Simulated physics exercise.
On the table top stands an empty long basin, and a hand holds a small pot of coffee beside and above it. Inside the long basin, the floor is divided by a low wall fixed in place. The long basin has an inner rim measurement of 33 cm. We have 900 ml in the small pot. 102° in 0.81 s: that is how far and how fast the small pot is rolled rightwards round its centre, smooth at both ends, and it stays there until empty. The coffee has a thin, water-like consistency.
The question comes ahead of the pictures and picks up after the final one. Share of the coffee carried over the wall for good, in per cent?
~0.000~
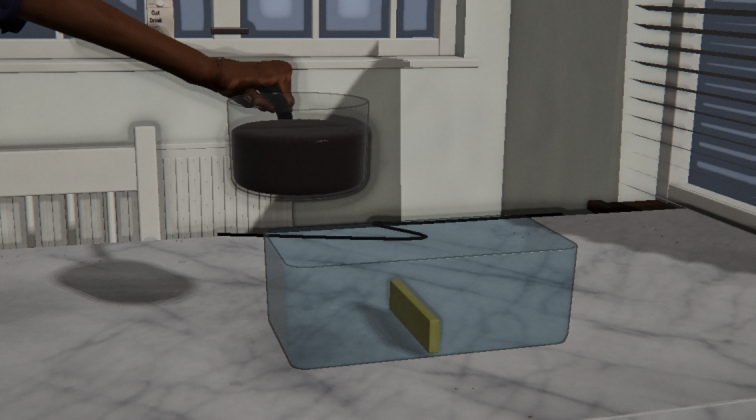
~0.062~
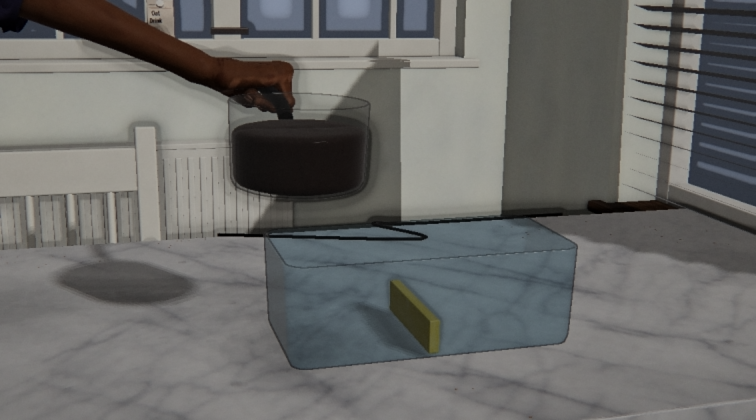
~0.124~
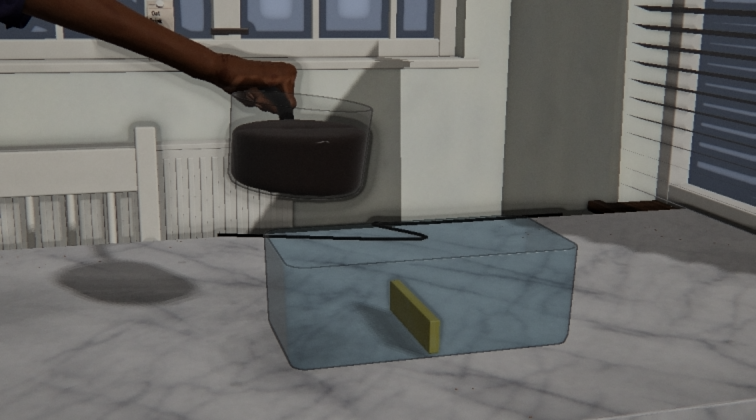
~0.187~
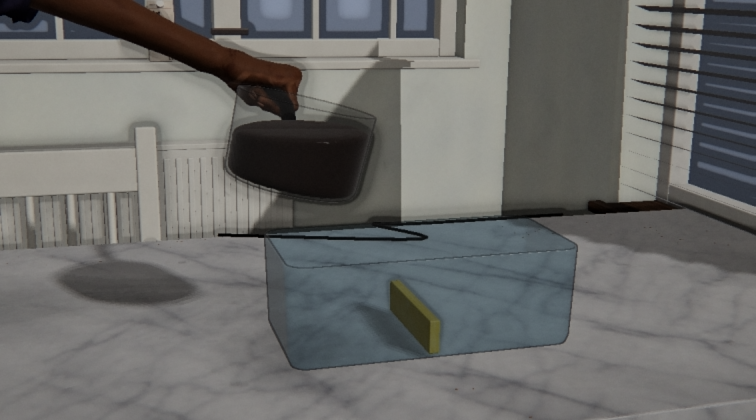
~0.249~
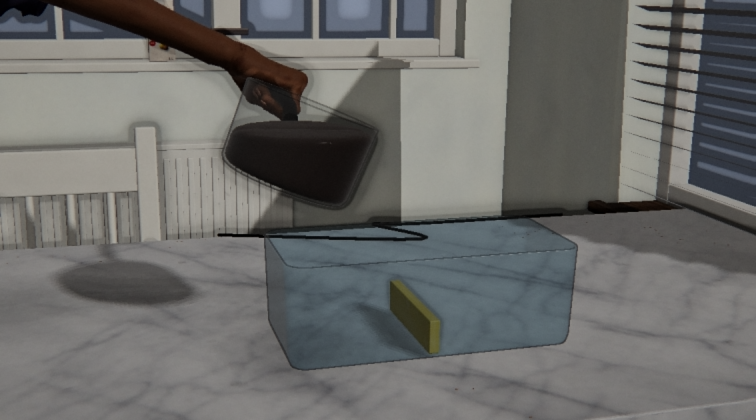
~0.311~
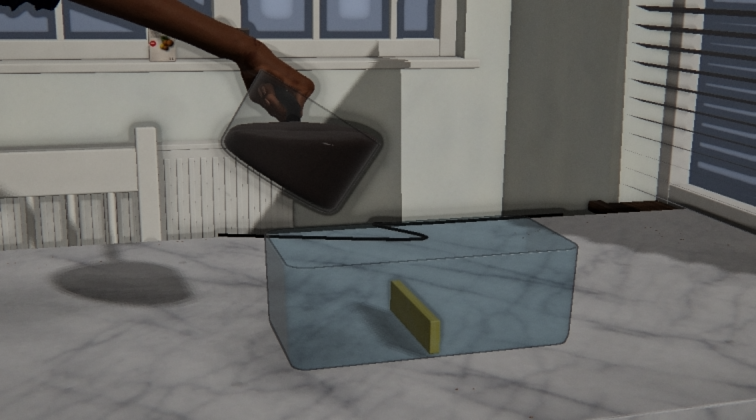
Near 42 per cent.
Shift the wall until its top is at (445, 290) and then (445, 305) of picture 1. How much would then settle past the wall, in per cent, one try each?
The first gives near 5 per cent and the second near 15 per cent.
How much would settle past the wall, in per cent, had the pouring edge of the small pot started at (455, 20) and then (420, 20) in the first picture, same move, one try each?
Respectively 80 and 85 %.
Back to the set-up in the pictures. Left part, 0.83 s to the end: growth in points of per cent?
Around 16 in a hundred.
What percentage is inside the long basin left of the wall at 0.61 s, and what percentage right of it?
Around 9 percent on the left and 16 on the right.
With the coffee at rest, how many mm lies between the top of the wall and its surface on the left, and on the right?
Roughly 14 mm on the left side and roughly 22 mm on the right.
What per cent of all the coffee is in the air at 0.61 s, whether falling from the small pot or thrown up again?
30 %.
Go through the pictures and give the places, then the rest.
It leans 0°; its right rim is at (365, 101); the coffee meets the walls at (231, 131) and (361, 127); the long basin's rim runs from (274, 250) to (551, 232); the wall's top is at (413, 300), in the first picture.
It leans 1°; its right rim is at (366, 103); the coffee meets the walls at (232, 131) and (361, 128), in the second picture.
It leans 6°; its right rim is at (369, 109); the coffee meets the walls at (232, 131) and (363, 129), in the third picture.
It leans 13°; its right rim is at (372, 118); the coffee meets the walls at (233, 131) and (365, 130), in the fourth picture.
It leans 22°; its right rim is at (374, 130); the coffee meets the walls at (231, 131) and (368, 131), in the fifth picture.
It leans 33°; its right rim is at (375, 144); the coffee meets the walls at (226, 132) and (373, 133), in the sixth picture.
After 0.61 s the tilt is 88° and 45 per cent is still to pour, 9 is left of the wall and 16 right of it.
After 0.83 s the tilt is 102° and 12 per cent is still to pour, 40 is left of the wall and 41 right of it.
After 1.06 s the tilt is 102° and 2 per cent is still to pour, 54 is left of the wall and 41 right of it.
After 1.31 s the tilt is 102° and 0 per cent is still to pour, 57 is left of the wall and 42 right of it.
In the end 57 per cent lies left of the wall, 42 right of it and 1 outside.
